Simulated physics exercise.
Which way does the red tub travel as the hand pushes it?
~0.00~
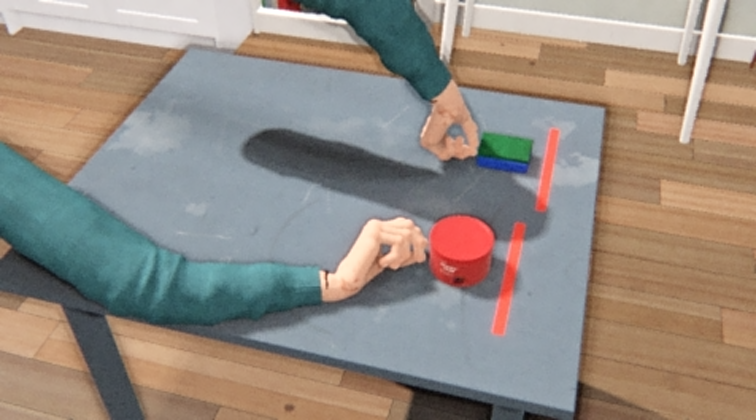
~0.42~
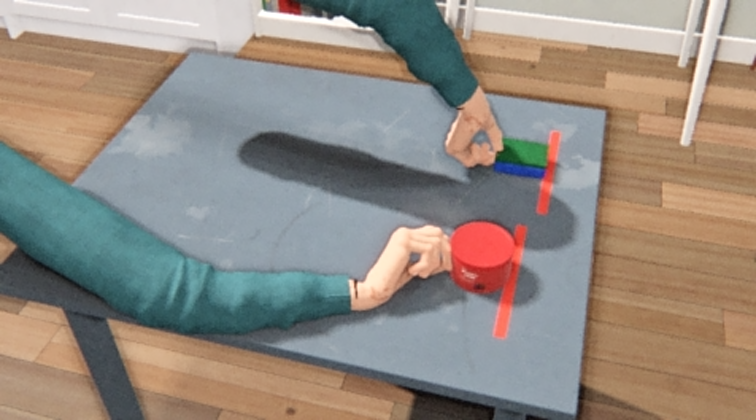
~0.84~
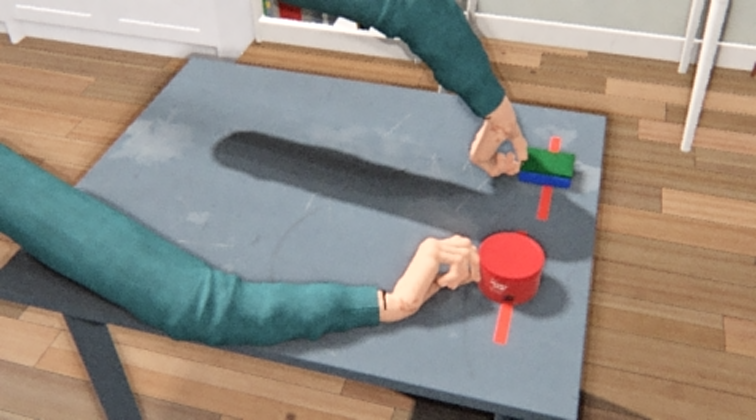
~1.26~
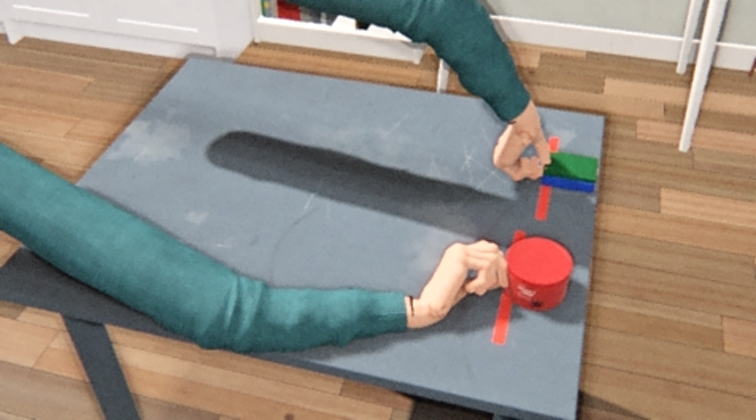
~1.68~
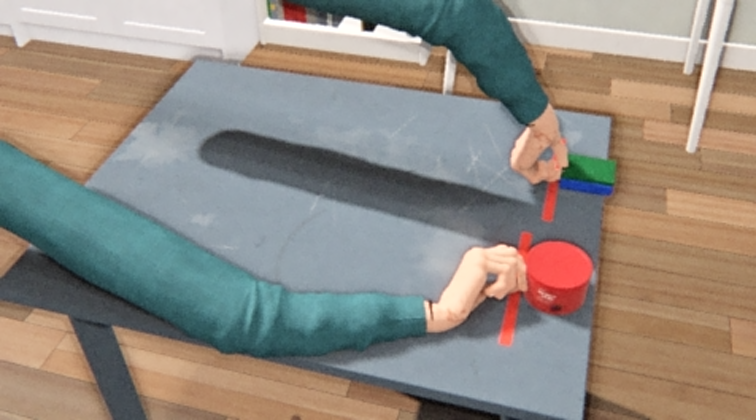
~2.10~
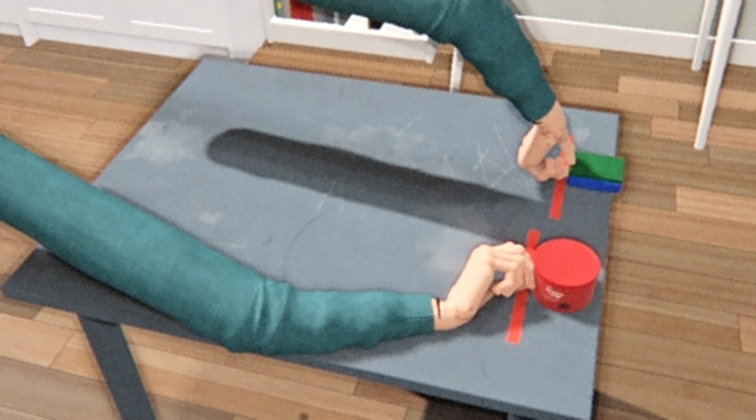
The red tub moves to the right, toward the edge of the table.
